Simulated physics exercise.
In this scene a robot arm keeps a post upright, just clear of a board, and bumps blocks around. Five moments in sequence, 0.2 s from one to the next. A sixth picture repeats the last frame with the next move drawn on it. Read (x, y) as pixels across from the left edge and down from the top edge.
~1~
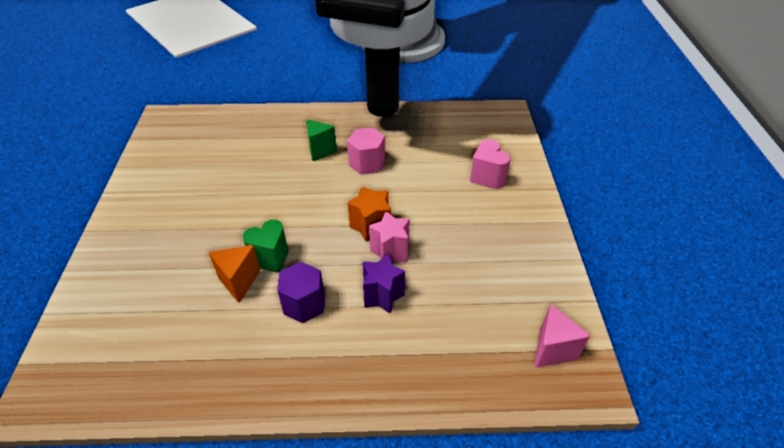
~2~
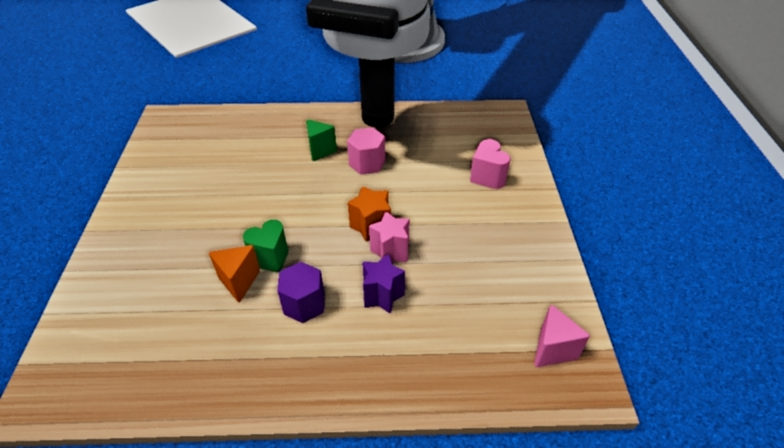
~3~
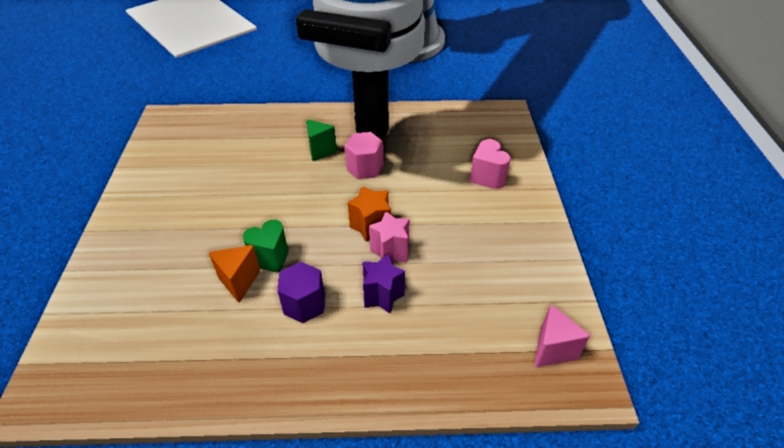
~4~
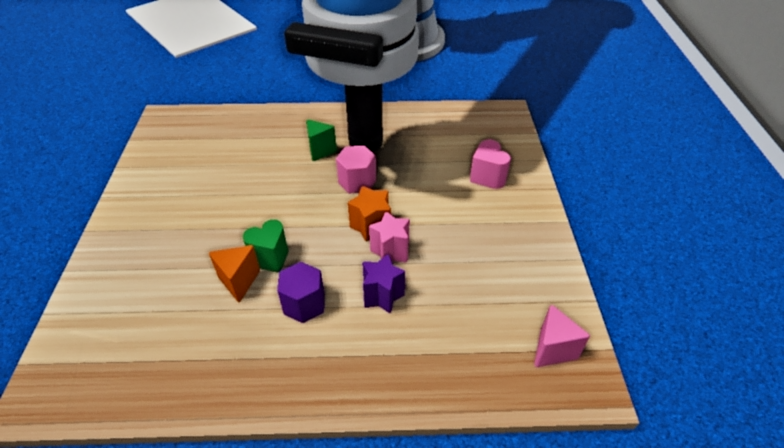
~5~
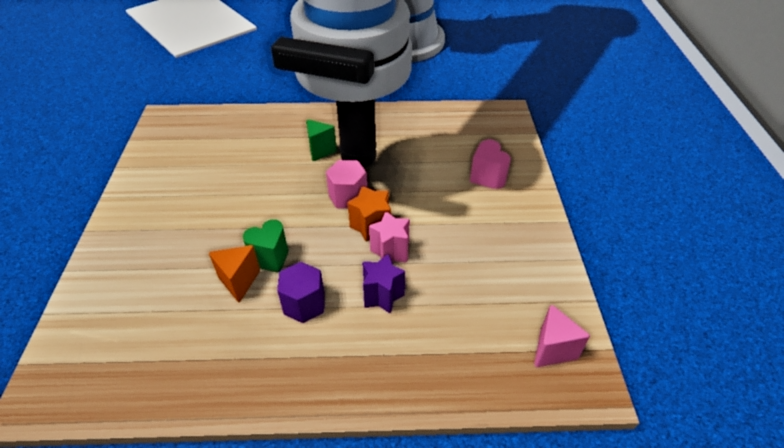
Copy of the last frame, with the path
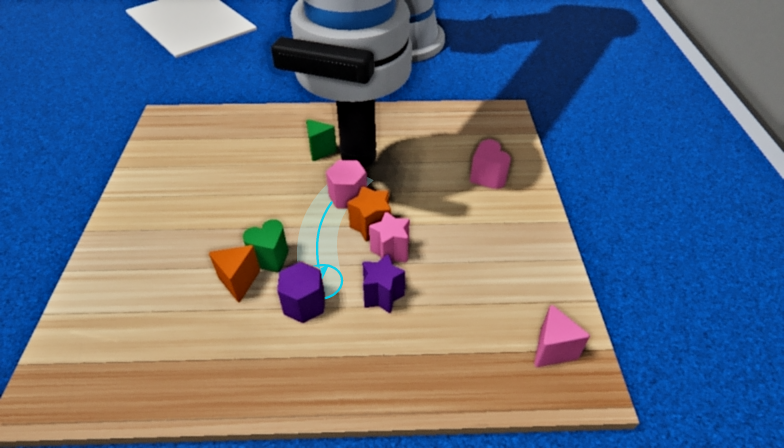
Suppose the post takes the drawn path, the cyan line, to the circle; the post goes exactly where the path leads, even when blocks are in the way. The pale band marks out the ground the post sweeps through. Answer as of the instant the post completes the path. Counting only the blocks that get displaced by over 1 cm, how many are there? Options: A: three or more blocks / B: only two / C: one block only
B: Only two.
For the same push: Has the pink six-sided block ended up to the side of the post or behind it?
No, I don't think so.
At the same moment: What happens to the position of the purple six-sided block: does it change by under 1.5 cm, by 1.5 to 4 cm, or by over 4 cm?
Shift of over 4 cm.
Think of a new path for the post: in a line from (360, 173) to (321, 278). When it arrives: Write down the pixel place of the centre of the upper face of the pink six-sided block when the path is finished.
The centre of its top face lies at (274, 262).
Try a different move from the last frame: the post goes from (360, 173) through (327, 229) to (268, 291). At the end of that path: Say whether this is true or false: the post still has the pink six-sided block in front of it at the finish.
This is true.
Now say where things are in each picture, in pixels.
Post's lower end at (383, 109); green heart block at (264, 233); purple six-sided block at (299, 279); pink six-sided block at (366, 138), in the first picture.
Post at (378, 119); blocks still, in the second picture.
Post at (372, 130); pink six-sided block at (364, 142), in the third picture.
Post at (366, 143); pink six-sided block at (356, 156), in the fourth picture.
Post at (359, 158); green heart block at (264, 233); purple six-sided block at (299, 279); pink six-sided block at (346, 171), in the fifth picture.
Drawn move, from (360, 173) via (332, 202) and (318, 239), ending at (321, 282).
The first path, step by step. One third of the way, post at (330, 187); pink six-sided block at (324, 204).
Two thirds of the way, post at (315, 224); pink six-sided block at (310, 244).
At the end, post at (319, 266); green heart block still; purple six-sided block at (282, 328); pink six-sided block at (302, 291), turned 15° clockwise.
